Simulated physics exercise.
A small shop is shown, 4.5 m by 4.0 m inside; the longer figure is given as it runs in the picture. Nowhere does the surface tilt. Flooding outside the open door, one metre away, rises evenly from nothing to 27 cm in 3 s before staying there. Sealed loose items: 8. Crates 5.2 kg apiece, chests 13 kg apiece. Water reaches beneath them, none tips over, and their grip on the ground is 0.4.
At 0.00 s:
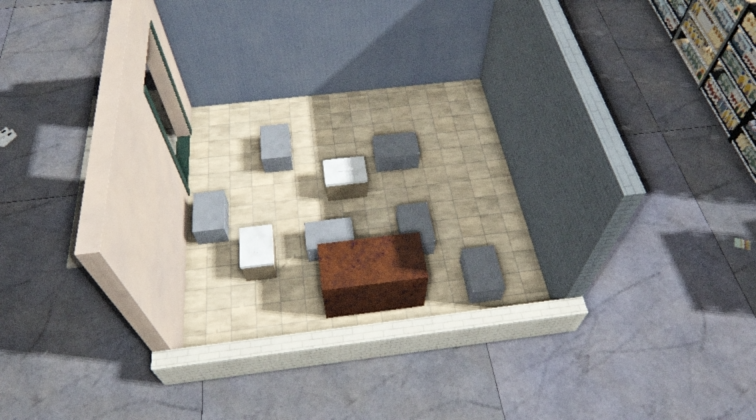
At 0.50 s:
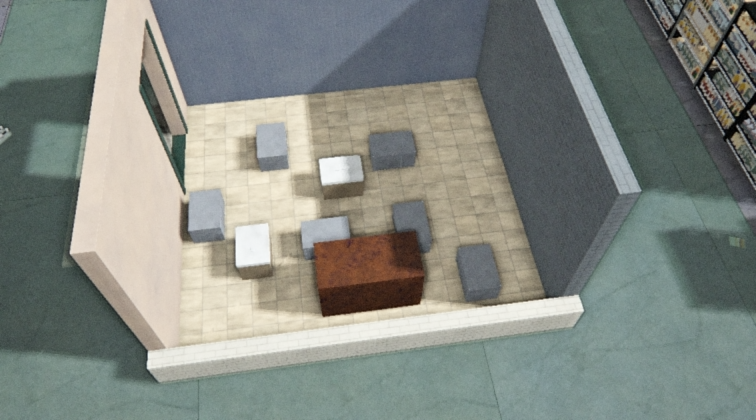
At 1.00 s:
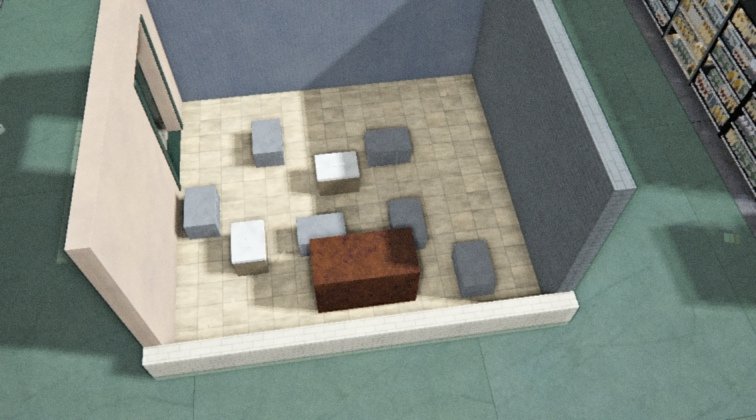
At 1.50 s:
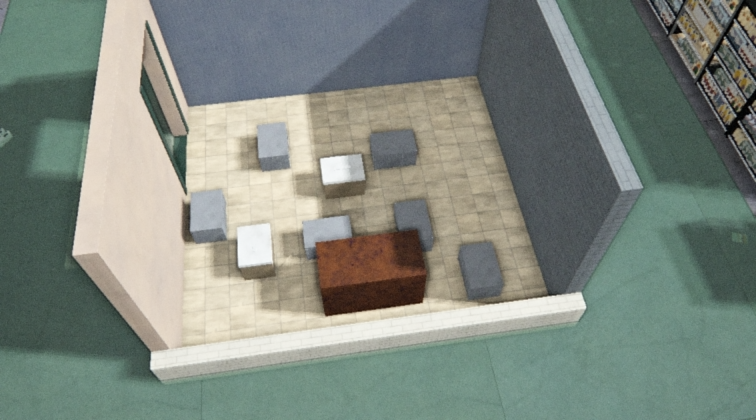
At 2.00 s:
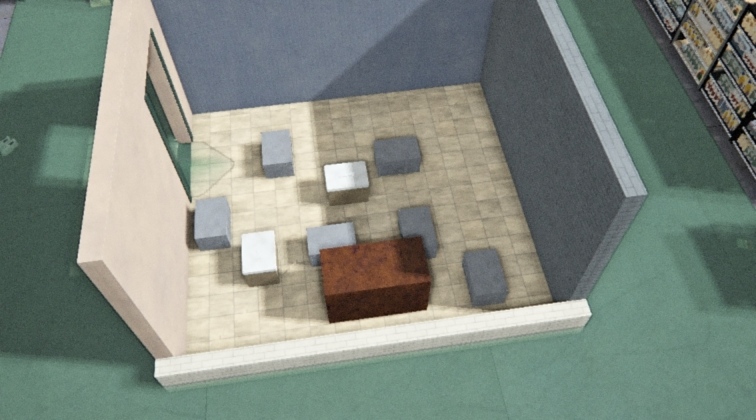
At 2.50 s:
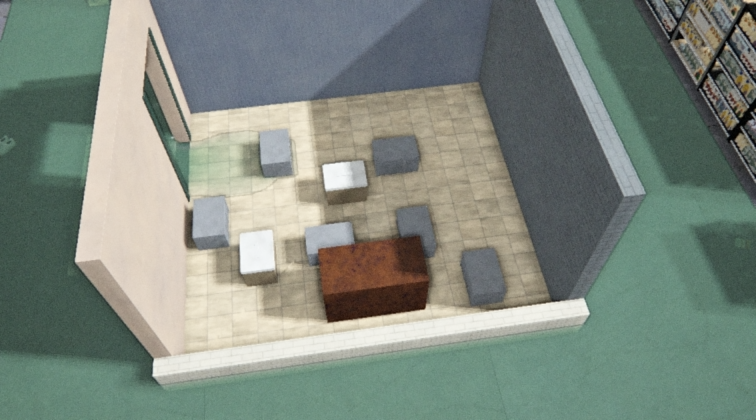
A small walled shop stands around still blocks as green water spreads in through the doorway.
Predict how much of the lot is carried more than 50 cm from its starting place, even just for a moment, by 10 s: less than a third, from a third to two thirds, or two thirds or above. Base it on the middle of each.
It will be a medium share, a third through two thirds.
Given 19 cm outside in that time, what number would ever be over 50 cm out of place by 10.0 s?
You'd get 3 in that case.
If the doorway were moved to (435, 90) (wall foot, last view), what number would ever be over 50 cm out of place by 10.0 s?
In that case the number is 8.
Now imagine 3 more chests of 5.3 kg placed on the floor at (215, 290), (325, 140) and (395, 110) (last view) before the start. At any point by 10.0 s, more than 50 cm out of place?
So, in the order asked, it's not far enough, too far and too far.
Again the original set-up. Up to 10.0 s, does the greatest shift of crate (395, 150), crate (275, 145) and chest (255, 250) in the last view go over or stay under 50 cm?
Taking them in that order, the first is beyond the limit, the second beyond the limit and the third within the limit.
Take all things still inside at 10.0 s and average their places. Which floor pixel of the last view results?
Centre of the remaining things: Roughly (397, 263).
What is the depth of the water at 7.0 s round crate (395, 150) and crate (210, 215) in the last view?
Depth approx. 9 cm / 2 cm.
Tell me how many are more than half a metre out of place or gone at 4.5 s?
I make it 3 by then.
After 3.5 s 1 of 8 are over 50 cm from their spots; 0 afloat.
After 4.5 s 3 of 8 are over 50 cm from their spots; 1 afloat.
After 7.0 s 5 of 8 are over 50 cm from their spots; 5 afloat.
After 10.0 s 3 of 8 are over 50 cm from their spots, and 5 have been at some point; 5 afloat.
